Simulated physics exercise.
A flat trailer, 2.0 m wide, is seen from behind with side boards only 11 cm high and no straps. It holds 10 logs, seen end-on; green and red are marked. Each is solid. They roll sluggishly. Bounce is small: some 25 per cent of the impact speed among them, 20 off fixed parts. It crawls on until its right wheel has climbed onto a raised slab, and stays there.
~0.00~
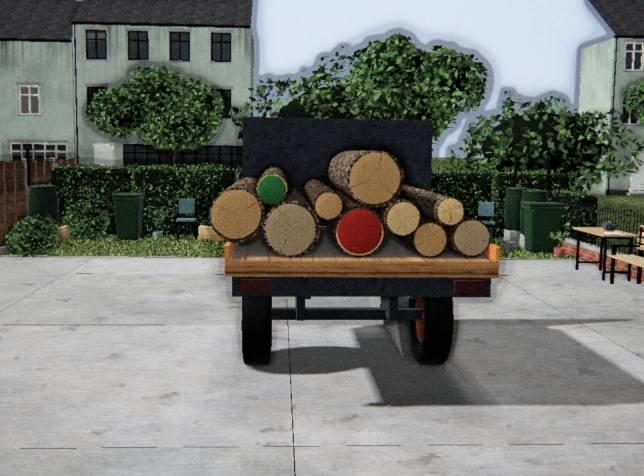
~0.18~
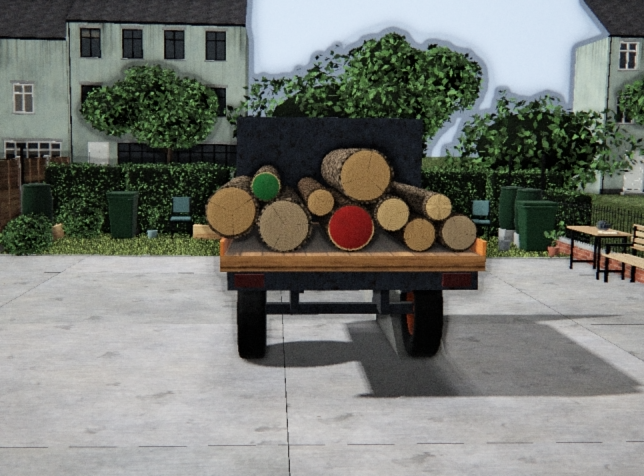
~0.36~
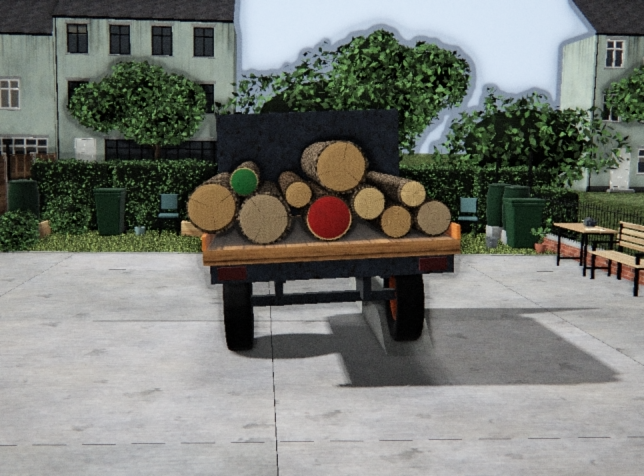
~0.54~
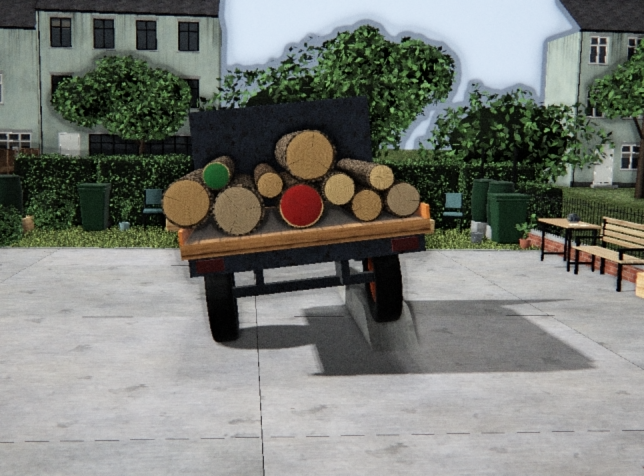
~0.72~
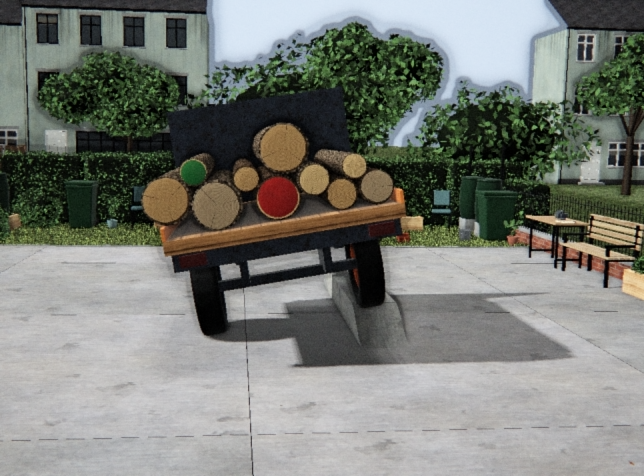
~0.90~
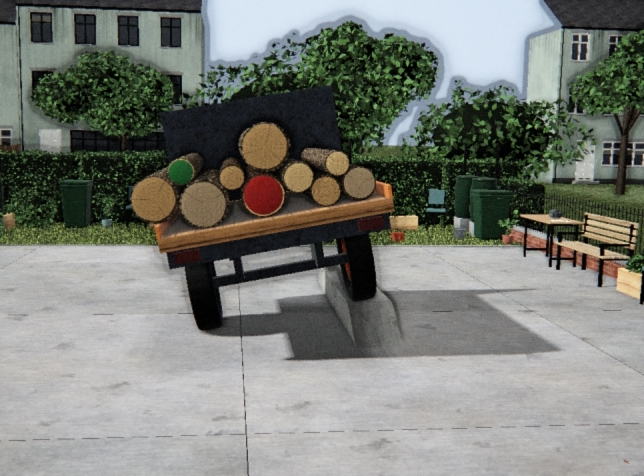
A flat trailer stacked with cut logs, one with a green end and one with a red end, moves away across a paved yard, then its right wheel rides up a ramp and the deck tilts down to the left.
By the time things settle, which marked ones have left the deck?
Green ends on the ground. Red stays aboard.
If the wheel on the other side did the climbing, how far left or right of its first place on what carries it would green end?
About 0 cm to the right.
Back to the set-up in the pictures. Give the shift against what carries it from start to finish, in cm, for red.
About: Red 35.
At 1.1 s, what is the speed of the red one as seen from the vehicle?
Near 0.5 m/s.
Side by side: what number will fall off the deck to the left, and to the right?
On the left 2, on the right 0.
After 1.1 s, green is up on others, 20 cm from the left edge, rolling left; red is on the deck, 85 cm from the left edge, rolling left; 1 of 10 is off.
After 1.2 s, green is up on others, 10 cm from the left edge, rolling left; red is on the deck, 80 cm from the left edge, rolling left; 1 of 10 is off.
After 1.4 s, green is dropping off the left side; red is on the deck, 65 cm from the left edge, rolling left; 2 of 10 are off.
At rest (3.9 s), green is down on the left; red is on the deck, 65 cm from the left edge; 2 of 10 are off.
